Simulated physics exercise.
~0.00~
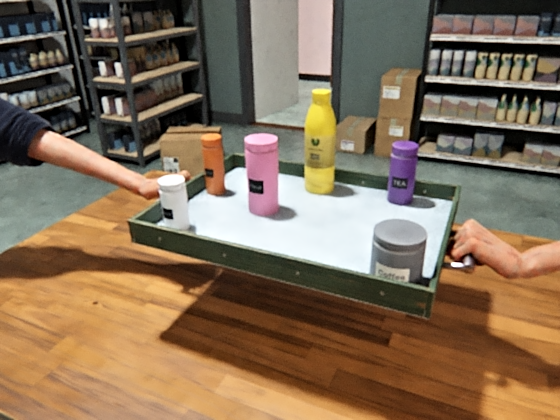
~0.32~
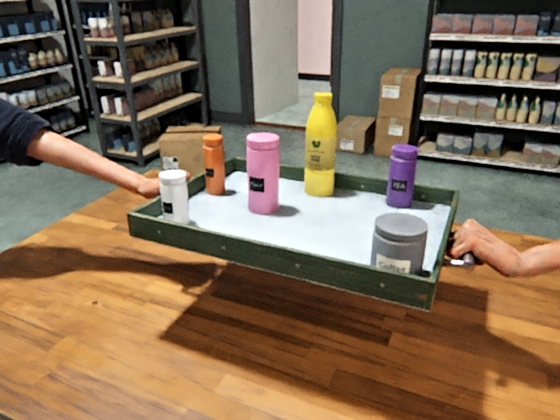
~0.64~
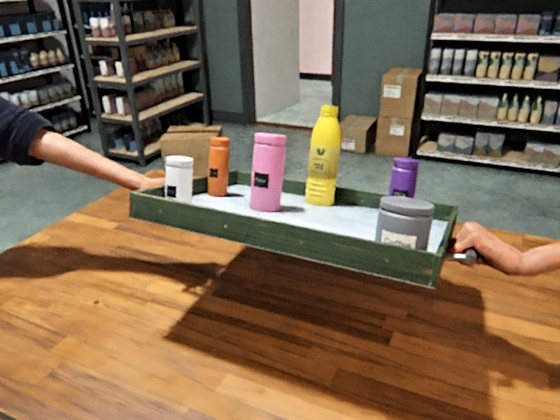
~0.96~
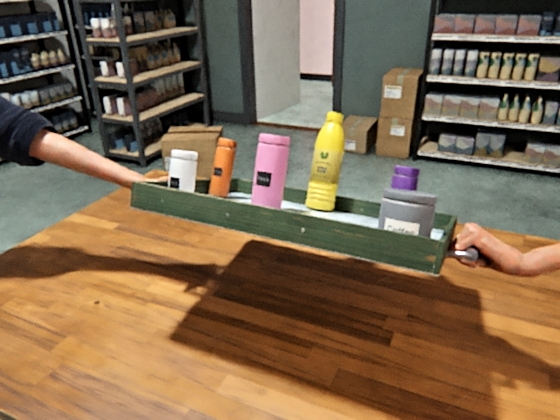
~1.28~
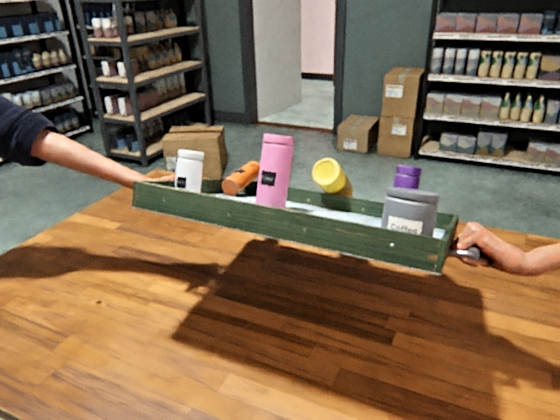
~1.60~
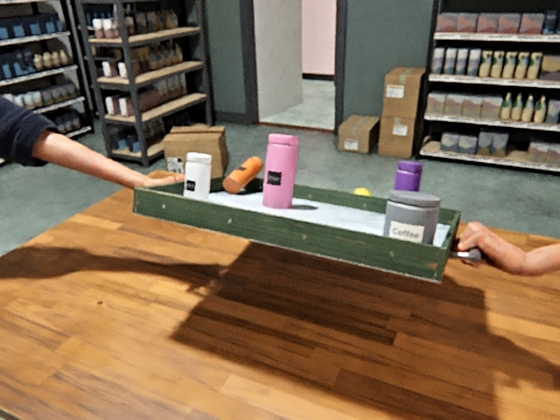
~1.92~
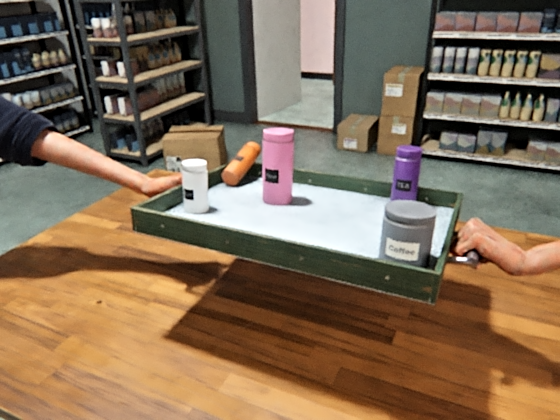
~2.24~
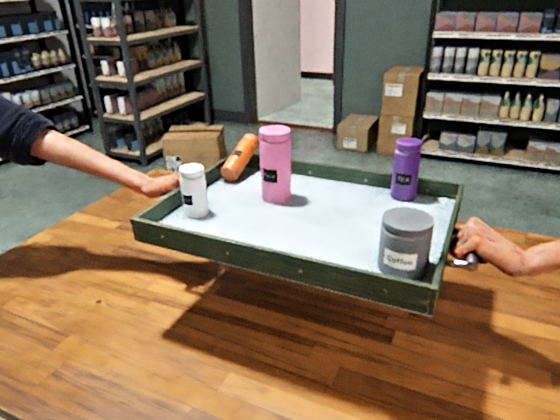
A yellow bottle toppled over the far rim and dropped out of sight as two hands tipped a tray of containers away; an orange one fell too but stayed aboard, lying on its side once the tray was levelled, the others upright.
